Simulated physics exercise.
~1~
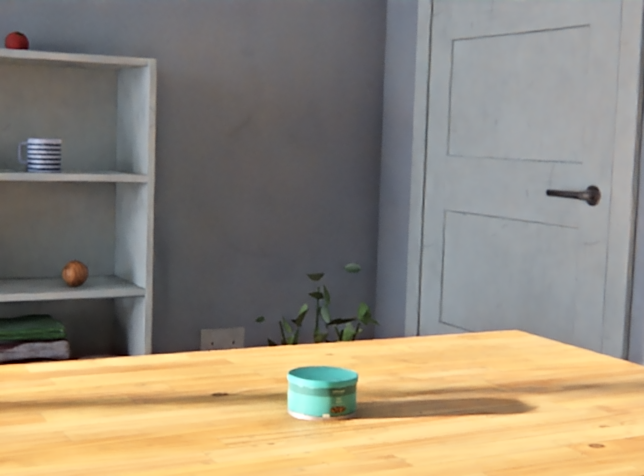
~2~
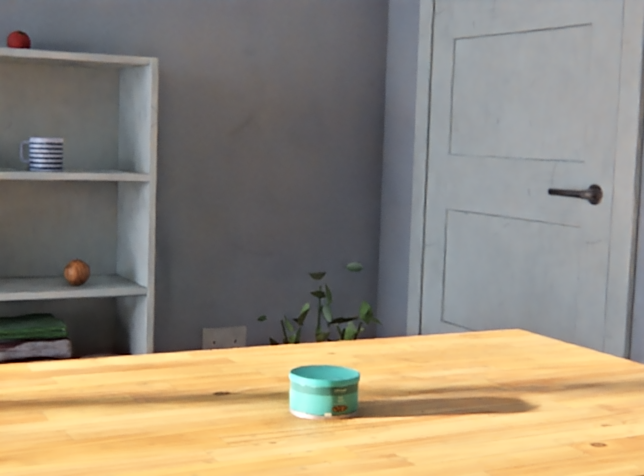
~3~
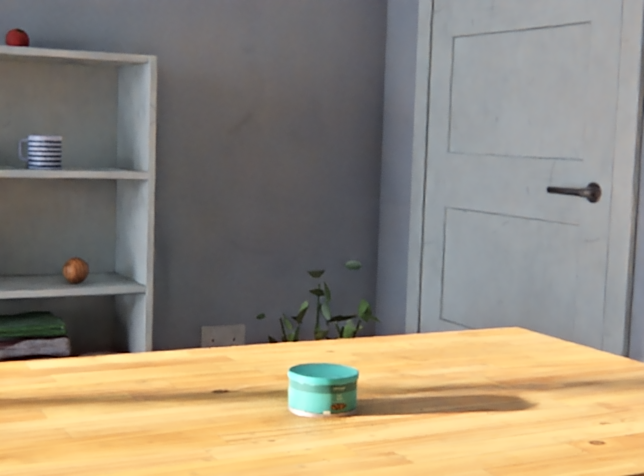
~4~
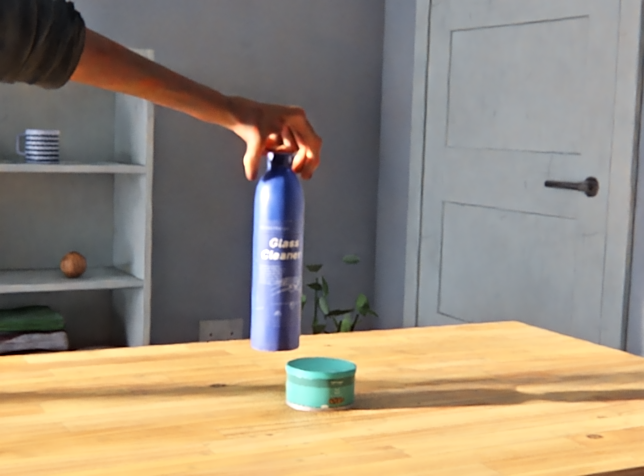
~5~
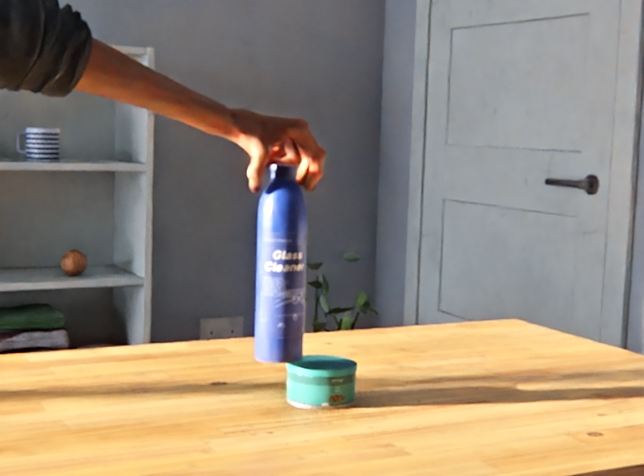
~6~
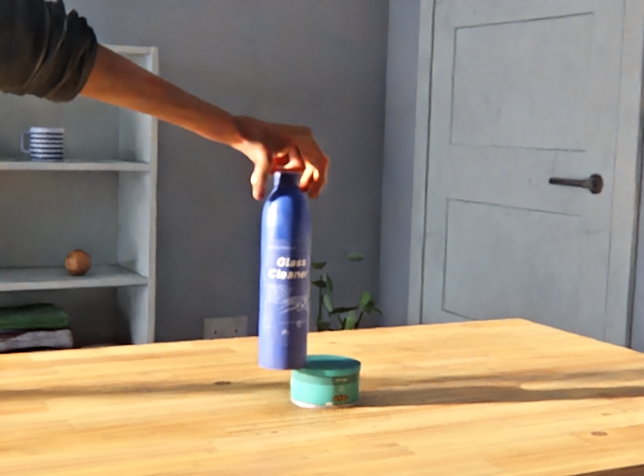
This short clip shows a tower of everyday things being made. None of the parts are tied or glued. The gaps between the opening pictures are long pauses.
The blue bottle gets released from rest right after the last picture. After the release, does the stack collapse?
I predict a tumble.
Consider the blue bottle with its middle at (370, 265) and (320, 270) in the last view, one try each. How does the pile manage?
So, in case one it falls over, and in case two it stays steady.
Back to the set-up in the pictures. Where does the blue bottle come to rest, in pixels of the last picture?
Close to pixel (170, 391).
Then, 0.40 s later than the last frame, blue bottle now fallen.
Then, 0.50 s later than the last frame, things are still on the move.
When it is over, fallen, blue bottle; turquoise tub as before. End places, in pixels of the last picture, blue bottle near (170, 391). The pile gives way.
